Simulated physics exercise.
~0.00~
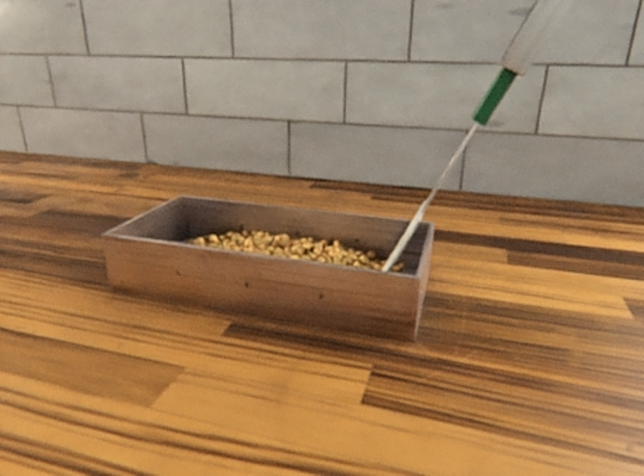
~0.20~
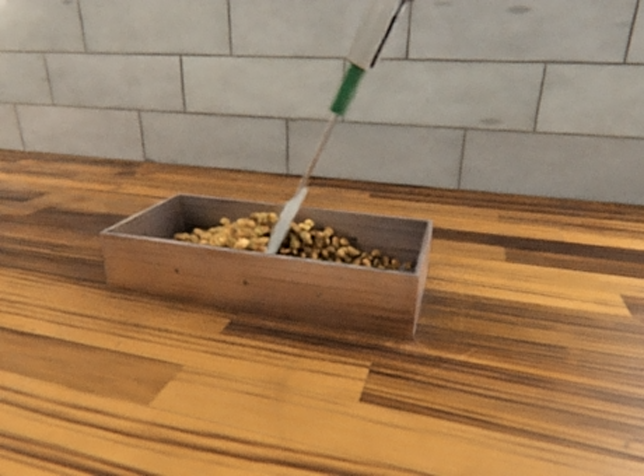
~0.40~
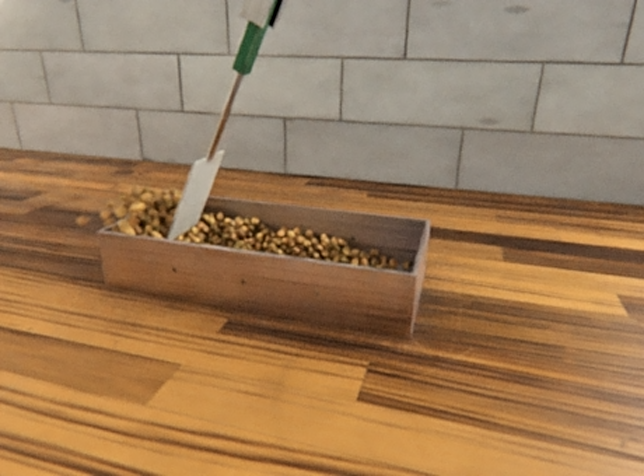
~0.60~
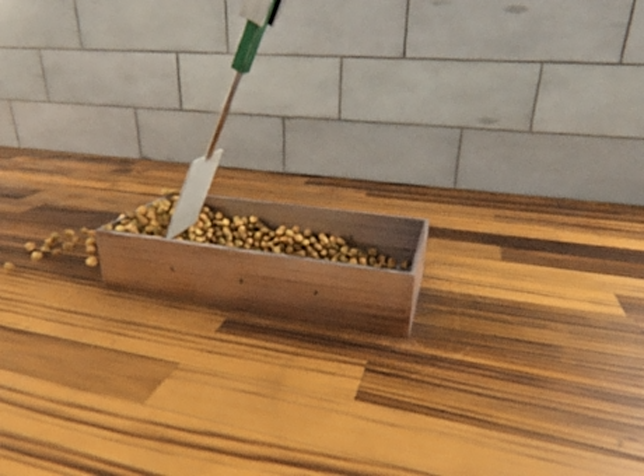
On a striped wooden countertop in front of a grey tiled wall, seen from slightly above, an open wooden trough holds a layer of golden-brown dried chickpeas. A pale paddle on a thin rod with a green section slants down into its right end. The paddle sweeps left through the chickpeas, pushing them into a growing mound ahead of it. Near the left end it stops, with chickpeas heaped up and spilling over the rim. A small cluster scatters onto the counter at the left, while most remain in the trough around the still paddle.
